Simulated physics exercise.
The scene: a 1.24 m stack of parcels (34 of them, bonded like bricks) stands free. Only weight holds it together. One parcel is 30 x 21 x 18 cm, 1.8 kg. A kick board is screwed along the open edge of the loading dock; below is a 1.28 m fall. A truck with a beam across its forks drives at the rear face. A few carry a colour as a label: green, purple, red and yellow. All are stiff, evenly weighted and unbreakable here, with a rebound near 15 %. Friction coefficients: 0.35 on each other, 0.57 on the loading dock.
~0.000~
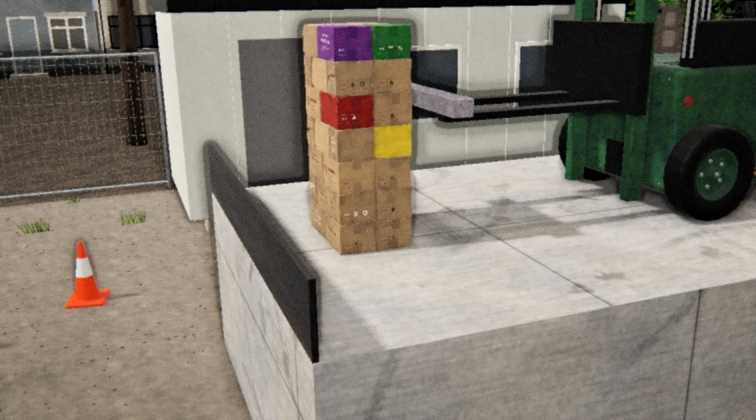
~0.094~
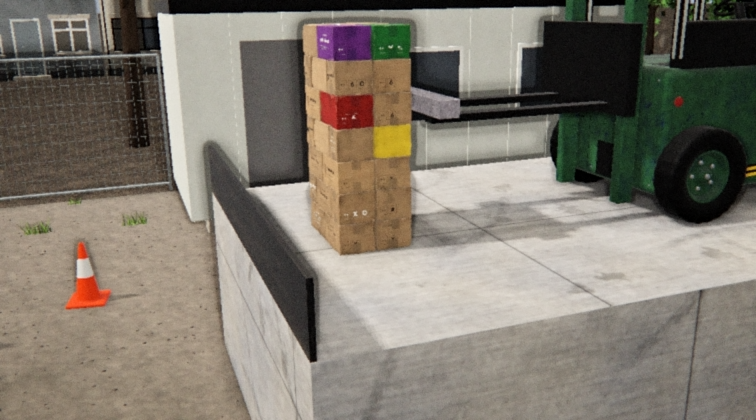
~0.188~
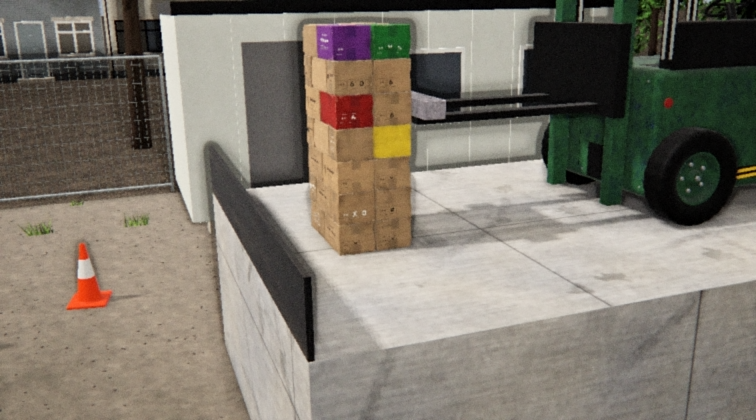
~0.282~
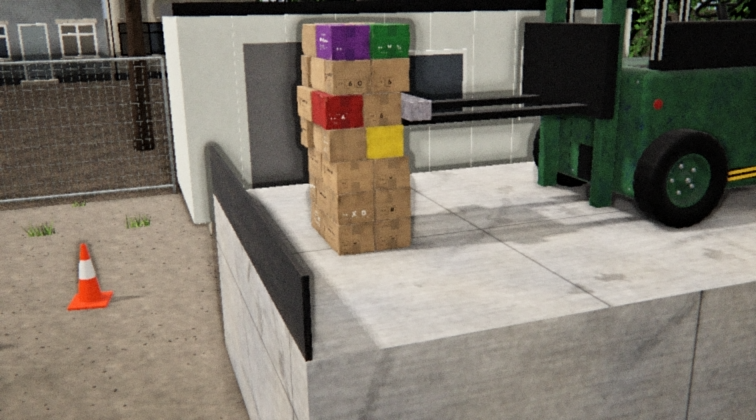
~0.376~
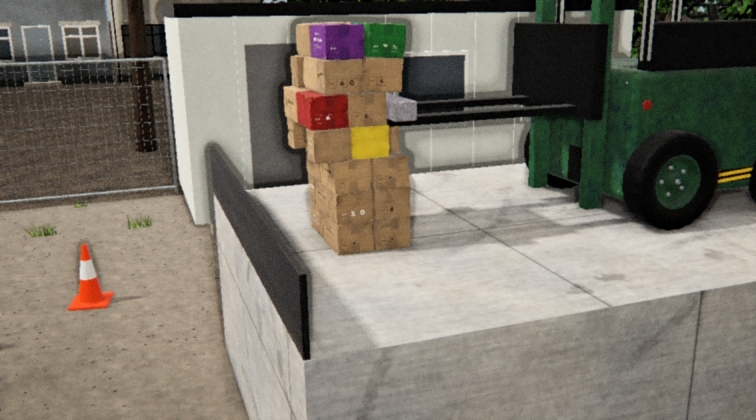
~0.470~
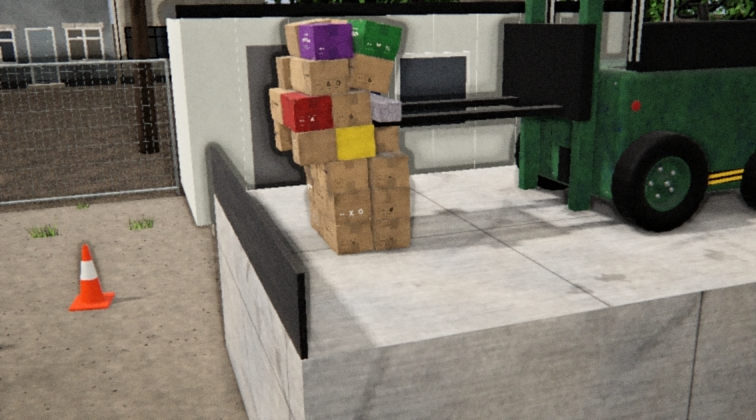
Green forklift driving left on a concrete dock, its beam pushing into a cardboard box stack, shifting and tilting the upper boxes leftward.
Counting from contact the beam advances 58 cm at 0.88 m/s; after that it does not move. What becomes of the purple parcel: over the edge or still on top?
It falls off.
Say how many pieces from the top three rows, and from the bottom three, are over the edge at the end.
From the top 10, from the bottom 0.
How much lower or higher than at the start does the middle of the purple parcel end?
About 235 cm lower.
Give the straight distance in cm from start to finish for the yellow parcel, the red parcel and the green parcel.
Moved: Yellow 220, red 250, green 30.
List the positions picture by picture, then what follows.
In the first picture (each place is the centre of the face we see best; the camera moves round a little), beam (462, 109) 19 cm from the stack; purple parcel (353, 44); red parcel (356, 112); yellow parcel (394, 142); all in place.
Beam (448, 109) 11 cm from the stack; purple parcel (352, 43), in the second picture.
Beam (434, 110) 28 mm from the stack; purple parcel (352, 43), in the third picture.
Beam (419, 111) 55 mm in; purple parcel (351, 43); red parcel (345, 112) moved 51 mm; 9 have shifted, in the fourth picture.
Beam (404, 112) 14 cm in; purple parcel (345, 42) moved 33 mm; red parcel (330, 113) moved 13 cm; 19 have shifted, in the fifth picture.
Beam (389, 112) 22 cm in; purple parcel (334, 42) moved 9 cm; red parcel (314, 114) moved 22 cm; yellow parcel (357, 143) moved 21 cm; 23 have shifted, in the sixth picture.
By 0.62 s, none of the 34 parcels over the edge, 26 disturbed; purple parcel tilted 11°; green parcel tilted 40°.
By 0.92 s, none of the 34 parcels over the edge, 26 disturbed; purple parcel tilted 41°, 23 cm lower; green parcel on its side.
By 1.42 s, 7 of the 34 parcels over the edge; purple parcel upside down; green parcel on its side.
By 2.12 s, 13 of the 34 parcels over the edge; purple parcel upside down; red parcel upside down.
When it is over (3.1 s), 15 of the 34 parcels over the edge; purple parcel upside down; red parcel upside down; green parcel on its side.
